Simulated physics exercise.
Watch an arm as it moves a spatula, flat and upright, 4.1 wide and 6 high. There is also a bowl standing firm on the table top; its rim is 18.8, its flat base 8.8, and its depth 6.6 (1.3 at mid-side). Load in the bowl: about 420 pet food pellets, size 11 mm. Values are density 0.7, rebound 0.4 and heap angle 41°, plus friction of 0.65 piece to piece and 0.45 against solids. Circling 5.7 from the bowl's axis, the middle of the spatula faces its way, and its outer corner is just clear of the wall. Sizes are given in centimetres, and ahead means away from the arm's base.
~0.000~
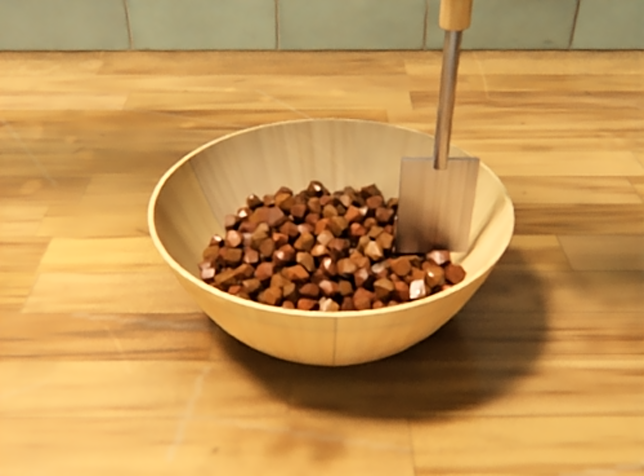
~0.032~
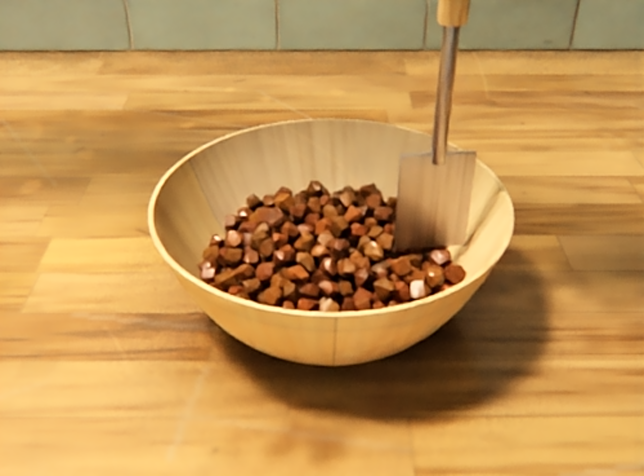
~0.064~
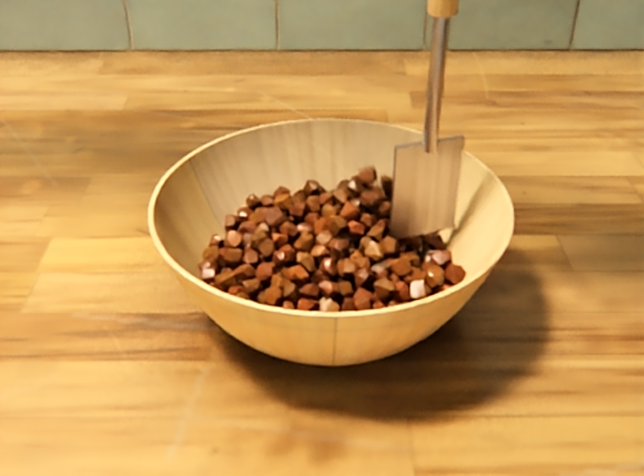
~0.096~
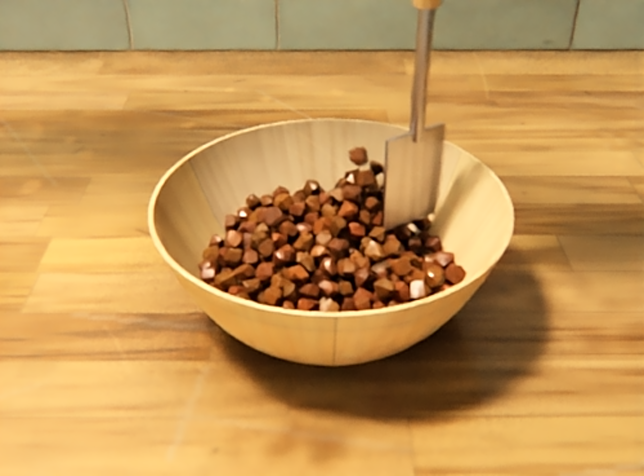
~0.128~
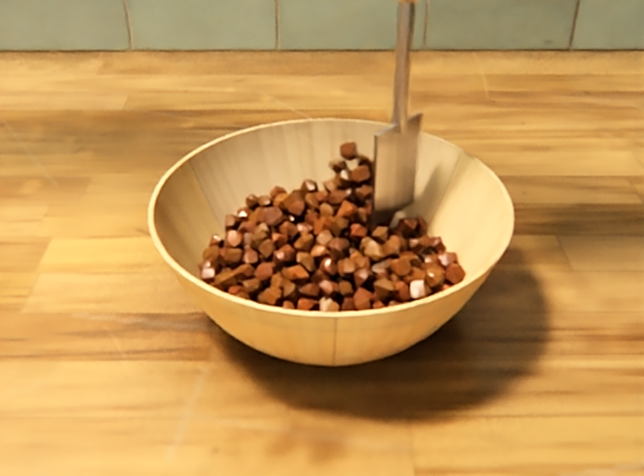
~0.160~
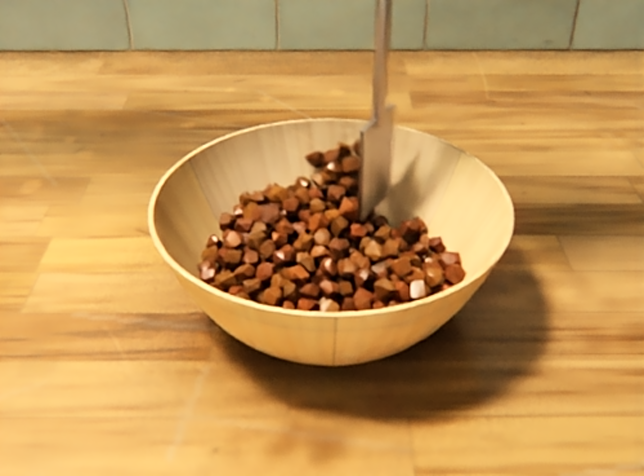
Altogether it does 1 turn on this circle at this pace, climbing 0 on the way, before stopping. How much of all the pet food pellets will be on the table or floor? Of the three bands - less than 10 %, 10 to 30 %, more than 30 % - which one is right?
The right band is less than 10 %.
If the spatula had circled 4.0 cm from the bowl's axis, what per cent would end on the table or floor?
Around 5 in a hundred.
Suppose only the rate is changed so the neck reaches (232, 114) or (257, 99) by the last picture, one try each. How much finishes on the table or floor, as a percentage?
Well, about 20 percent the first time and about 25 percent the second.
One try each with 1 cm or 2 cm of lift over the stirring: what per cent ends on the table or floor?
Some 0 and some 0 per cent.
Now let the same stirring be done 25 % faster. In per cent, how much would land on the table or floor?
I'd expect about 10 %.
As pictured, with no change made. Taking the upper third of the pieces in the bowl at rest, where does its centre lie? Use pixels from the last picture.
Close to (391, 215).
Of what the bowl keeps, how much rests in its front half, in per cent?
Close to 35 in a hundred.
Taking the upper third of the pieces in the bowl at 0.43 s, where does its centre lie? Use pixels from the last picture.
Roughly pixel (257, 265).
After 0.43 s, 177° round, highest piece 8 above the table; 415 in the bowl, 1 in flight or on the tool.
After 0.70 s, 293° round, highest piece 9 above the table; 400 in the bowl, 11 on the table or floor, 5 in flight or on the tool.
After 1.03 s, 0° round, highest piece 7 above the table; 388 in the bowl, 28 on the table or floor.
After 1.73 s, 0° round, highest piece 7 above the table; 388 in the bowl, 28 on the table or floor.
In the end, 388 in the bowl, 28 on the table or floor. That is 7 % on the table or floor.
